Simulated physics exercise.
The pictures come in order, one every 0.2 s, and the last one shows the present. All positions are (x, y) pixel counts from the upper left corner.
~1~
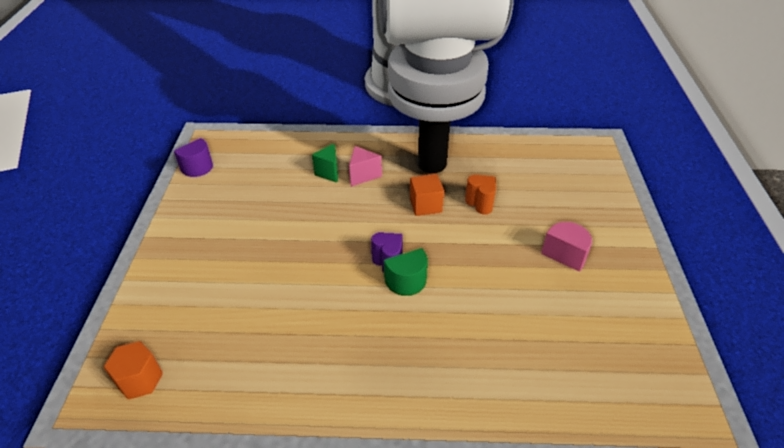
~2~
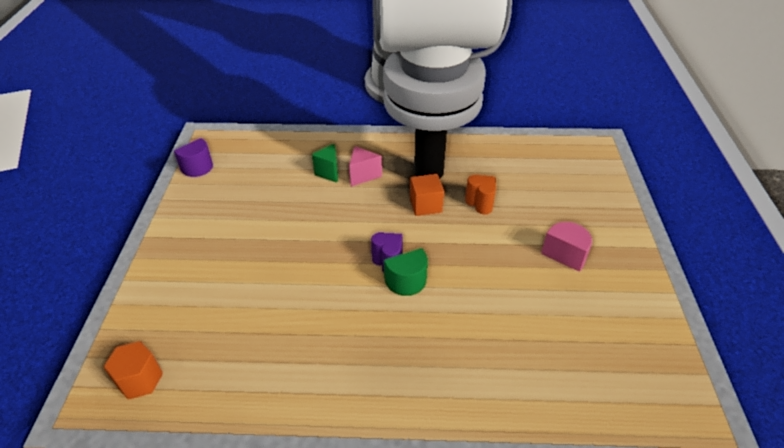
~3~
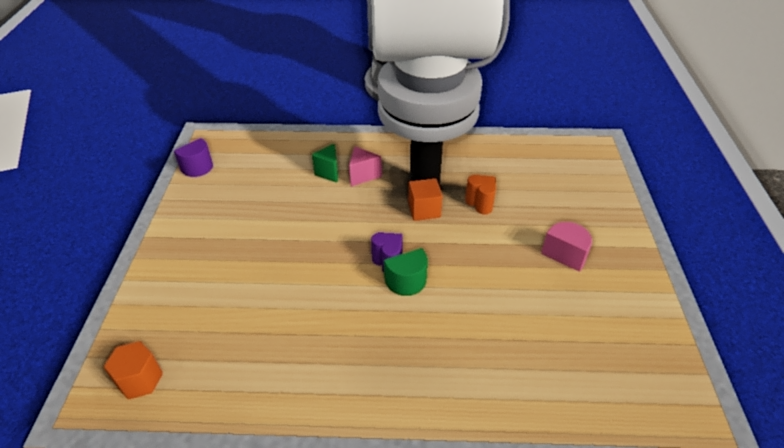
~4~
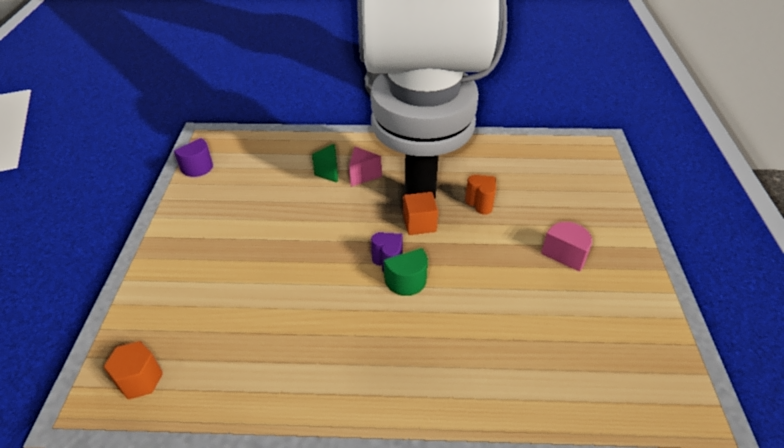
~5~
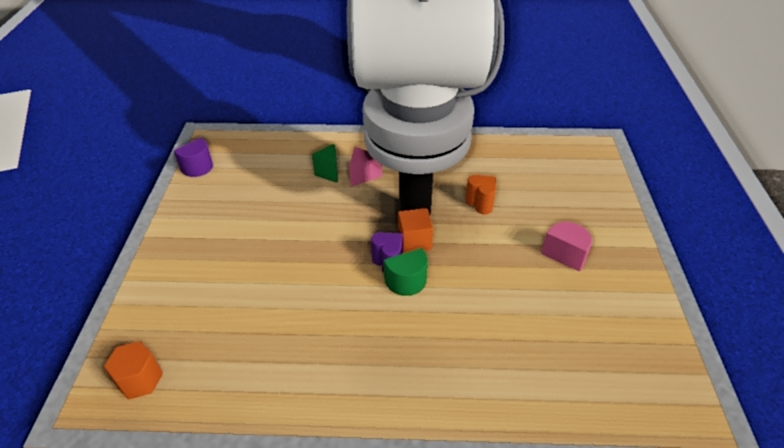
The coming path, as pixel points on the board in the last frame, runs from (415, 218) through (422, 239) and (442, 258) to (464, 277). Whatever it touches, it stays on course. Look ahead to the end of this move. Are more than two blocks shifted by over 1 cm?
The answer is no.
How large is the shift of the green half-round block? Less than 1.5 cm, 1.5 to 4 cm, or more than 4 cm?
It moves a fair bit, 1.5 to 4 cm.
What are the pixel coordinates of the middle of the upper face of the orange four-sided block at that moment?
Its top middle will sit at (438, 271).
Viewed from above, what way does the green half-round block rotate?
The sense of turning is clockwise.
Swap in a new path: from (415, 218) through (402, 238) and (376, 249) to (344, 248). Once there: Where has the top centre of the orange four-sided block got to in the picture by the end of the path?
I predict (415, 243).
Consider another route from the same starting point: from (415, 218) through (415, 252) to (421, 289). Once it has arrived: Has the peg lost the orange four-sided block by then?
No.
The first path, step by step. One third of the way, peg at (422, 233); purple heart at (385, 244); green half-round block at (408, 266), turned 15° clockwise; orange four-sided block at (421, 242).
Two thirds of the way, peg at (443, 251); purple heart at (385, 244); green half-round block at (405, 275), turned 55° clockwise; orange four-sided block at (434, 261), turned 40° clockwise.
At the end, peg at (464, 271); purple heart at (385, 244); green half-round block at (404, 278), turned 70° clockwise; orange four-sided block at (438, 271), turned 60° clockwise; orange heart unmoved.
